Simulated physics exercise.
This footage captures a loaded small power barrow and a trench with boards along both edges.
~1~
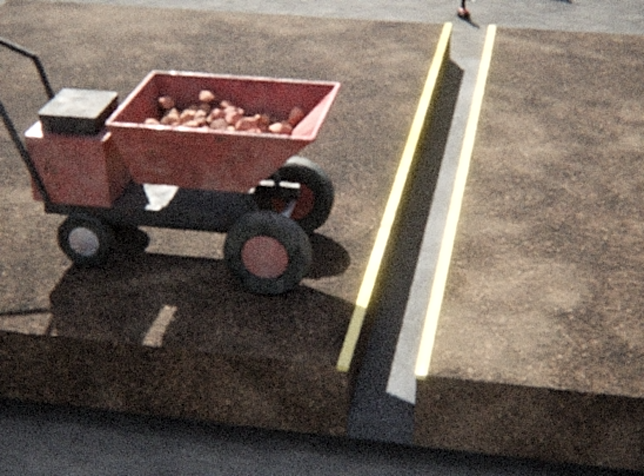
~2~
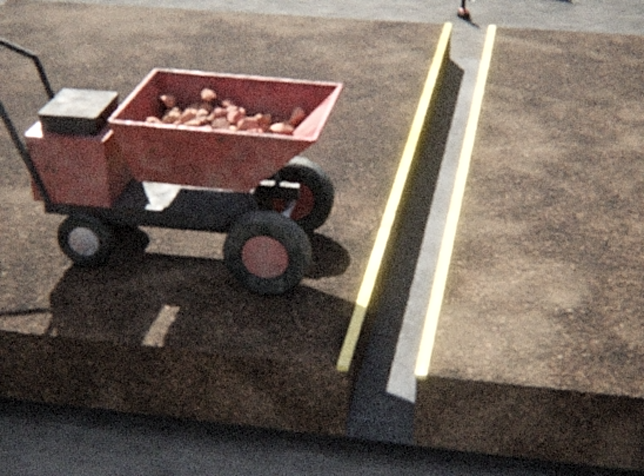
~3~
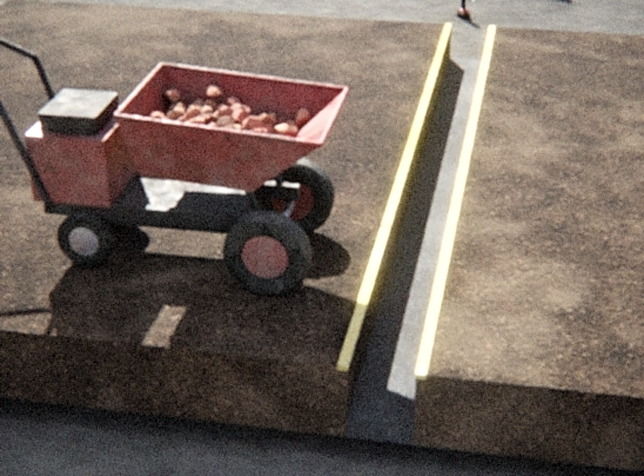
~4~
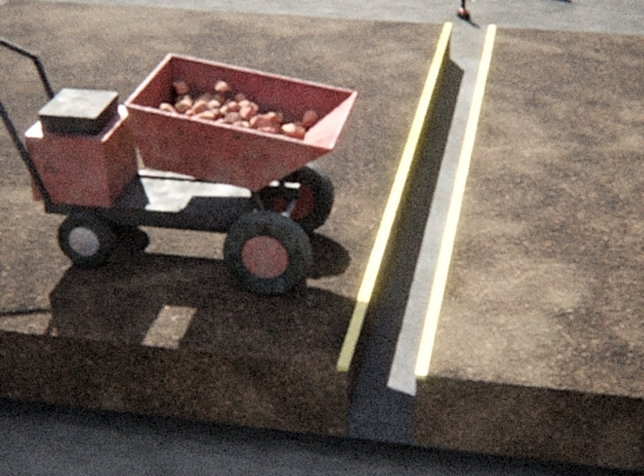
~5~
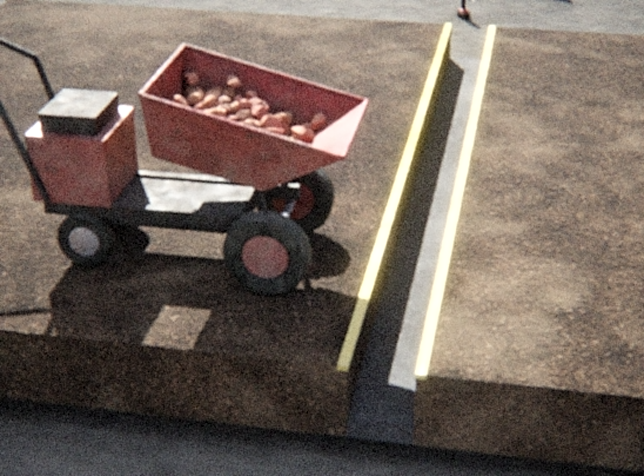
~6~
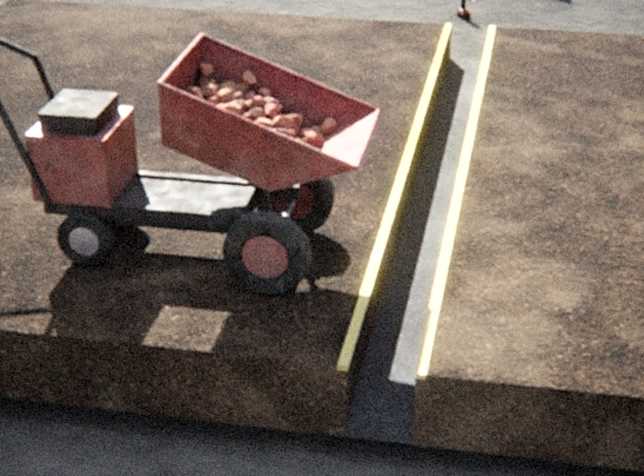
In the video, a small red power barrow loaded with reddish rubble stands left of a narrow trench edged with yellow boards. Its skip gradually tilts, the rear rising and the front lip lowering toward the right, while the wheels stay still.
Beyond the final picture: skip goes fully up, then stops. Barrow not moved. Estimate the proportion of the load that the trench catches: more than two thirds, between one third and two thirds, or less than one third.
The trench catches between one third and two thirds.
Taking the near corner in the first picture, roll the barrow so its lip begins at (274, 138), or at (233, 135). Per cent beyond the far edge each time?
In order: About 0 % and 0 %.
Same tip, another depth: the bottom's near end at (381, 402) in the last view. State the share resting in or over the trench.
I'd say roughly 40 in a hundred.
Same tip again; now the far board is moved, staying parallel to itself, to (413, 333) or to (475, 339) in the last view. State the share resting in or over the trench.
First one: 20 per cent; second one: 100 per cent.
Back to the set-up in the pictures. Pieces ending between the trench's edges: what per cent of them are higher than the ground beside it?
I'd put it near 0 per cent.
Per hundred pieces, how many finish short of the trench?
That share comes out near 0 in a hundred.
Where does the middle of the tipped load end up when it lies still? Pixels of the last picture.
Around (447, 269), give or take.
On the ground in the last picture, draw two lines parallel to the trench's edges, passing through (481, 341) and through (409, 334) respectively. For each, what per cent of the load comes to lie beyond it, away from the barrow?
About 20 % and 70 %.
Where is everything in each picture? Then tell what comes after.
In the first picture, lip of the skip at (312, 141), level; top of the load at (205, 133), lumps of rubble; first edge of the trench at (354, 327); far edge at (429, 335), the trench under half as wide as the skip, and about as deep as wide.
In the second picture, lip of the skip at (314, 142), tipped barely; top of the load at (207, 132).
In the third picture, lip of the skip at (321, 145), tipped barely; top of the load at (204, 121).
In the fourth picture, lip of the skip at (331, 150), tipped a little; top of the load at (212, 116).
In the fifth picture, lip of the skip at (343, 158), tipped a little; top of the load at (213, 106).
In the sixth picture, lip of the skip at (356, 168), tipped clearly; top of the load at (213, 104); first edge of the trench at (354, 327); far edge at (429, 335).
Soon after the last picture, skip tipped steeply; all in the skip.
A little later, skip tipped right over; most in the skip; a small part in or heaped over the trench; a small part beyond it.
Later still, skip tipped right over; about half in or heaped over the trench; about half beyond it.
At rest, skip tipped right over; about half in or heaped over the trench; about half beyond it.
